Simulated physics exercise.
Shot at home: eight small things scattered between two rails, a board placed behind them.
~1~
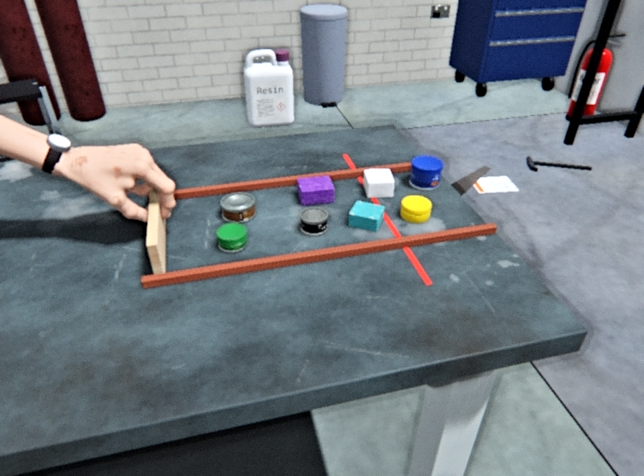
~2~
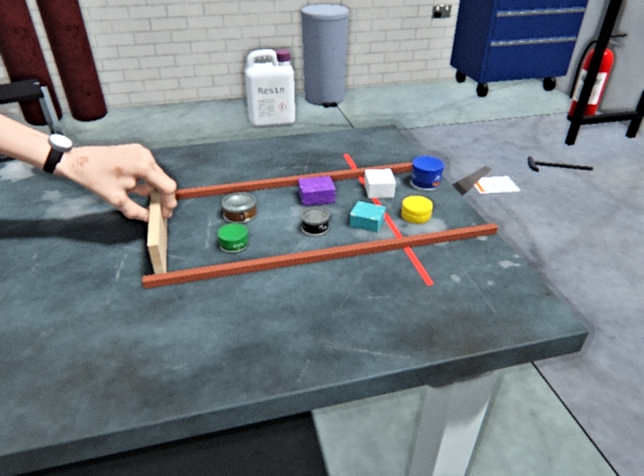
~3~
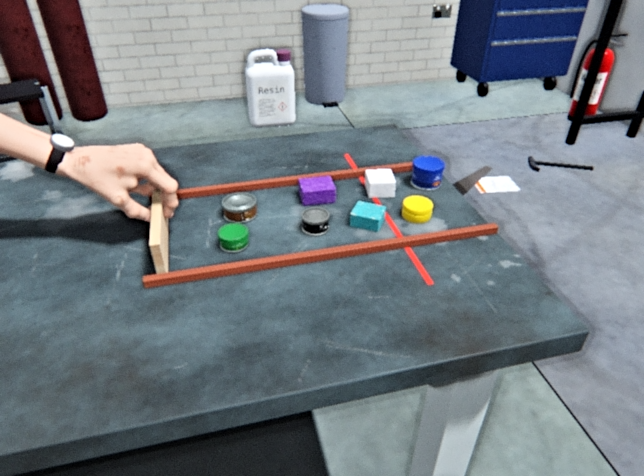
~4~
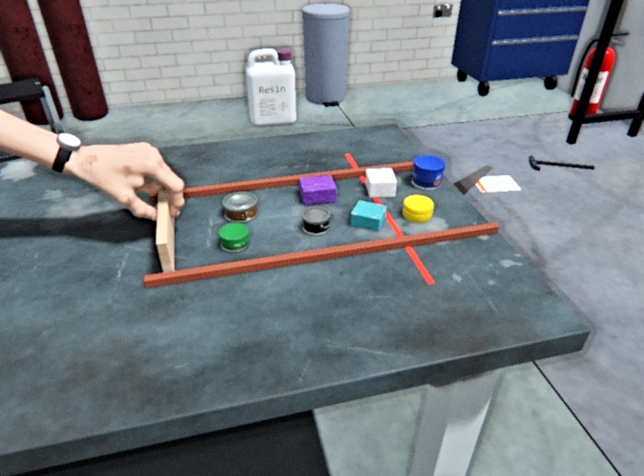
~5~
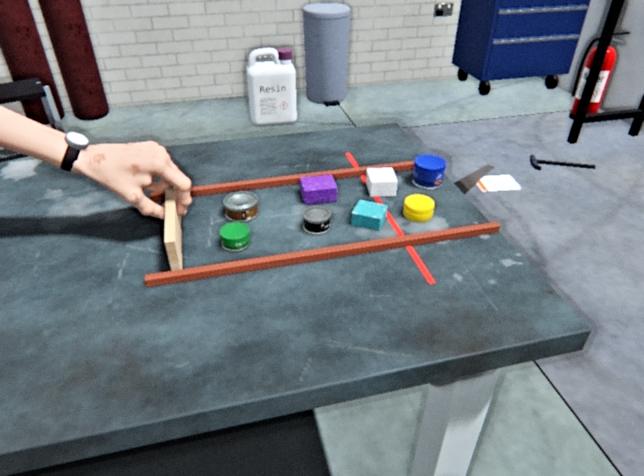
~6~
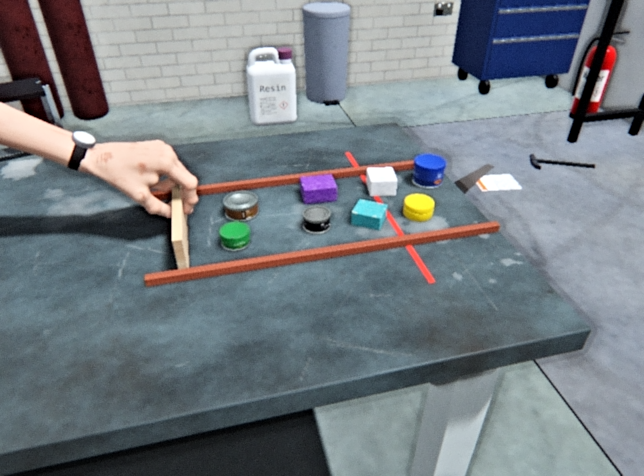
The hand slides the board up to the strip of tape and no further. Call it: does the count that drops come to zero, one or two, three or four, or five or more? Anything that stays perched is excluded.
It comes to zero.
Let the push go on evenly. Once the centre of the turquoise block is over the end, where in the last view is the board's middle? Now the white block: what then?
With the turquoise block it sits around (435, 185), with the white block around (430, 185).
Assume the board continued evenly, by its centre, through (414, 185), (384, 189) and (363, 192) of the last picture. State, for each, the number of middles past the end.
In order, that gives 1, then 0, then 0.
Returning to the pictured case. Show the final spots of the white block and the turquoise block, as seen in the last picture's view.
First object about (406, 176); second object about (434, 215).
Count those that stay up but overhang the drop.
Overhang count: 0.
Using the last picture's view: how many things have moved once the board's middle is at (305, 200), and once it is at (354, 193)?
Counts: 4 and 7.
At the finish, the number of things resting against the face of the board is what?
All in all, 4.
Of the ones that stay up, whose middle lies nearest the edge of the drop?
Result - the blue tin.
A little later, none off yet; blue tin at rest near (429, 171); yellow lid at rest near (419, 208); white block at rest near (381, 182).
When it is over, the number that fall off is zero.
